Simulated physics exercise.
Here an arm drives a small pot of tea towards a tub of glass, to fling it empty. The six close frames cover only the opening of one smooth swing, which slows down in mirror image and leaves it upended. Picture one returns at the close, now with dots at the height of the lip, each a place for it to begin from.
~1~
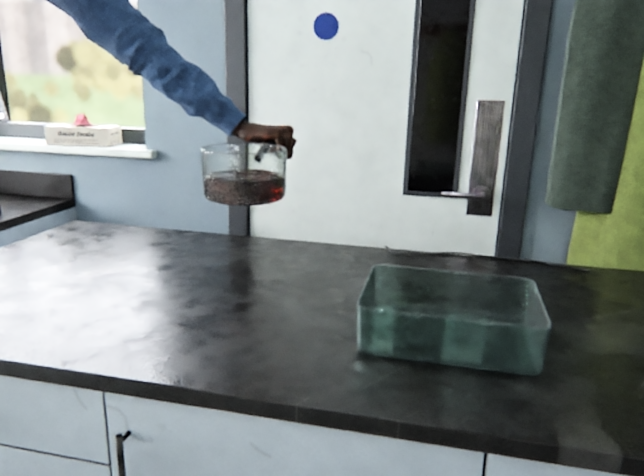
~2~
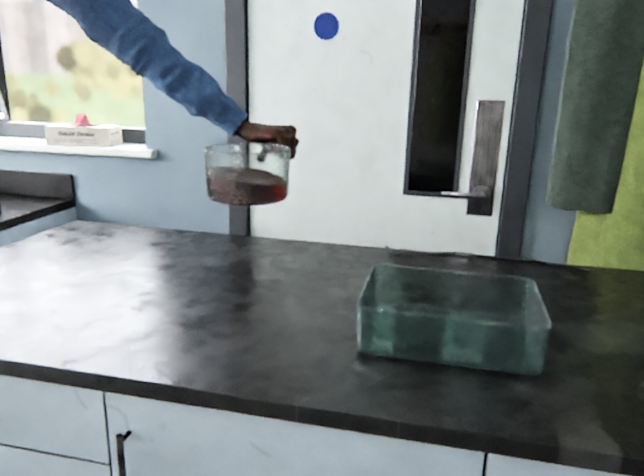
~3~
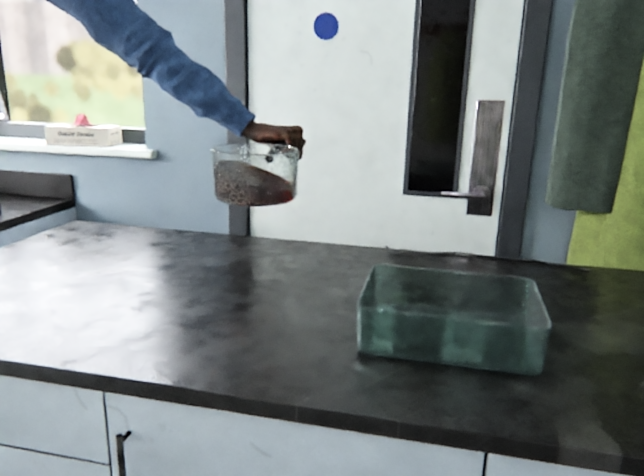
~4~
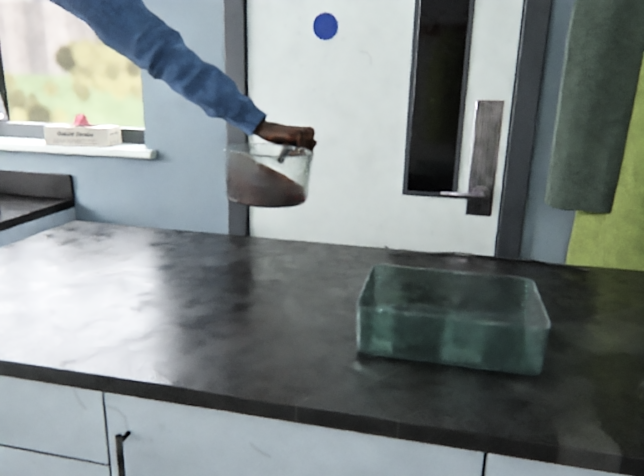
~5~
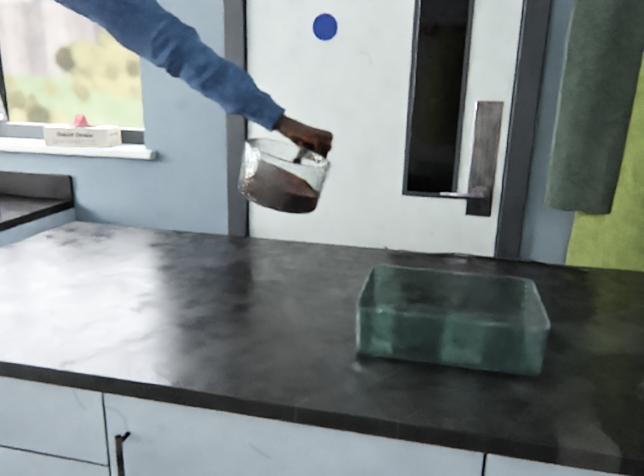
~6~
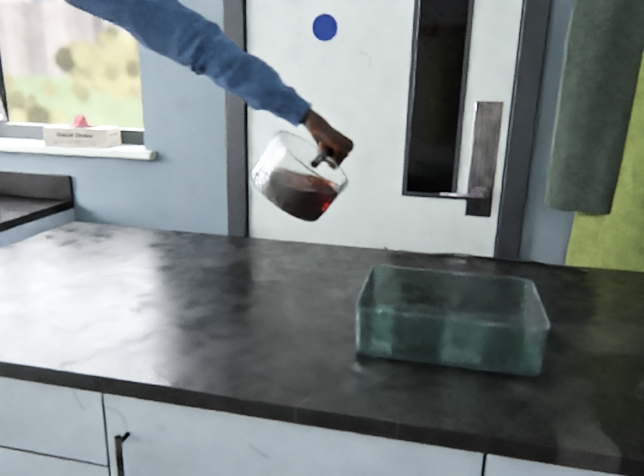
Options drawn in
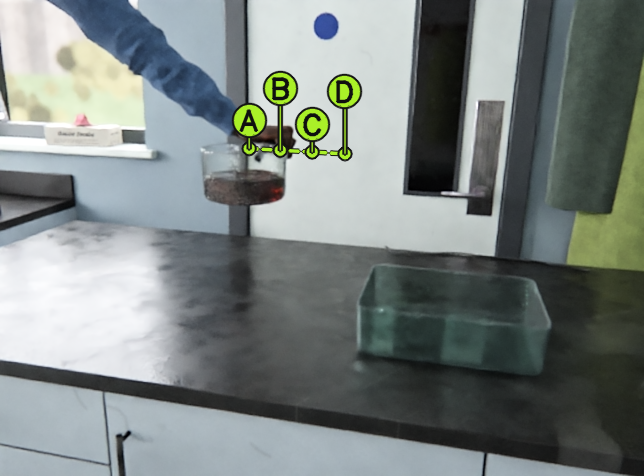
The clip shows an arm in a blue sleeve holding a small clear pot of dark reddish liquid above a black countertop, moving it slightly right and down toward a green-tinted glass tub while increasingly tilting the pot.
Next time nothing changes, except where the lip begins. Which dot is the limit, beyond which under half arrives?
That is spot A.
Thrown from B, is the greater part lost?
No, that is safe.
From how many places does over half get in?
All four.
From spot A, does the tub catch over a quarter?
Yes, it does.
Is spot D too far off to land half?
No, that is safe.
In lime, A at (249, 148); B at (280, 150); C at (312, 152); D at (344, 153).
If A is chosen, about 63 % lands in the tub, 21 % falls short and 16 % goes beside or beyond.
If B is chosen, about 75 % lands in the tub, 4 % falls short and 20 % goes beside or beyond.
If C is chosen, about 72 % lands in the tub, 4 % falls short and 24 % goes beside or beyond.
If D is chosen, about 79 % lands in the tub, 13 % falls short and 9 % goes beside or beyond.
